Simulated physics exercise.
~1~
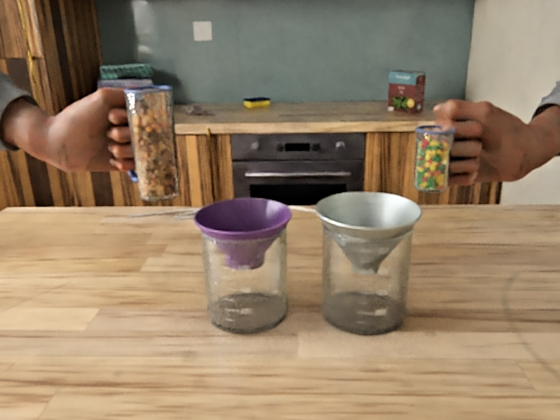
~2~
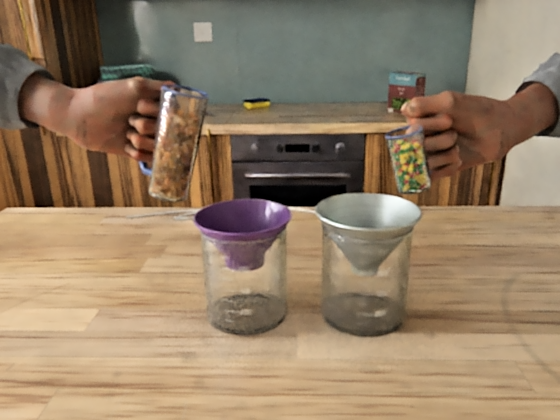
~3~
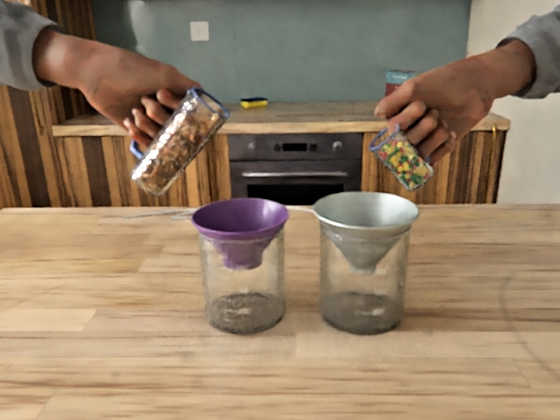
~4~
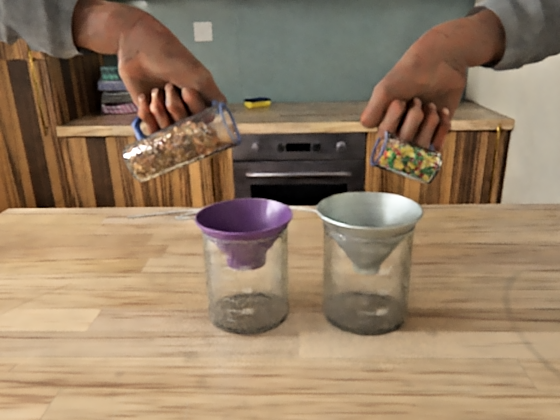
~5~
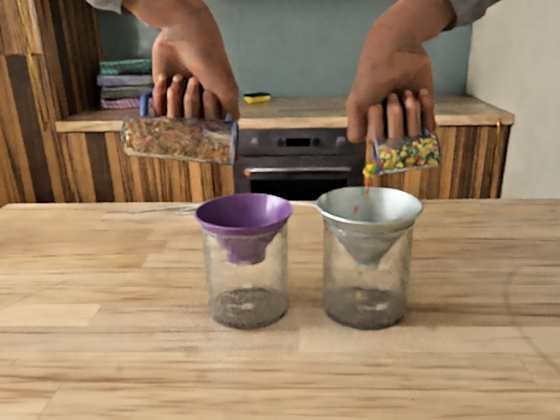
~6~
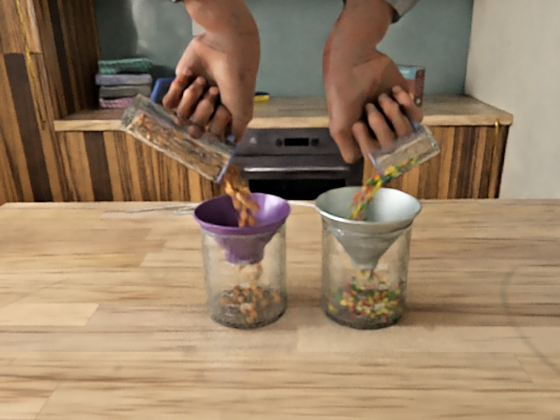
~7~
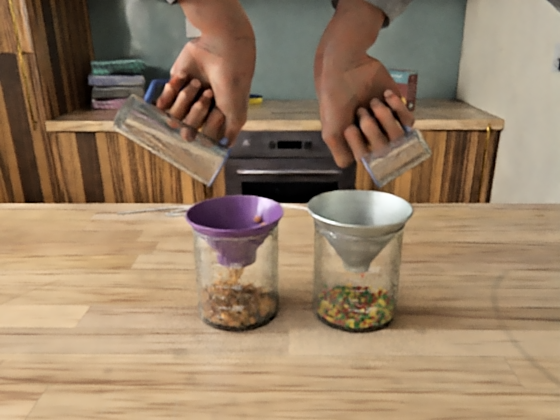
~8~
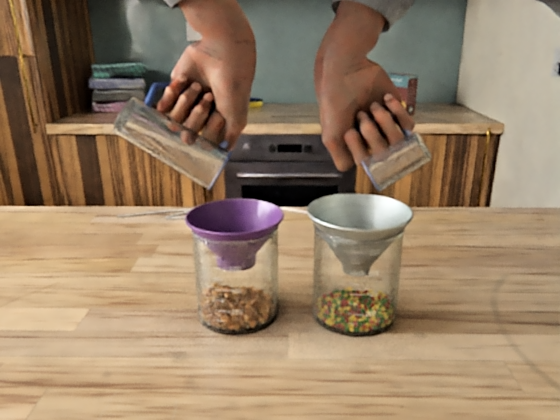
In a kitchen, two hands tip cups of small pieces through funnels into jars, emptying both.
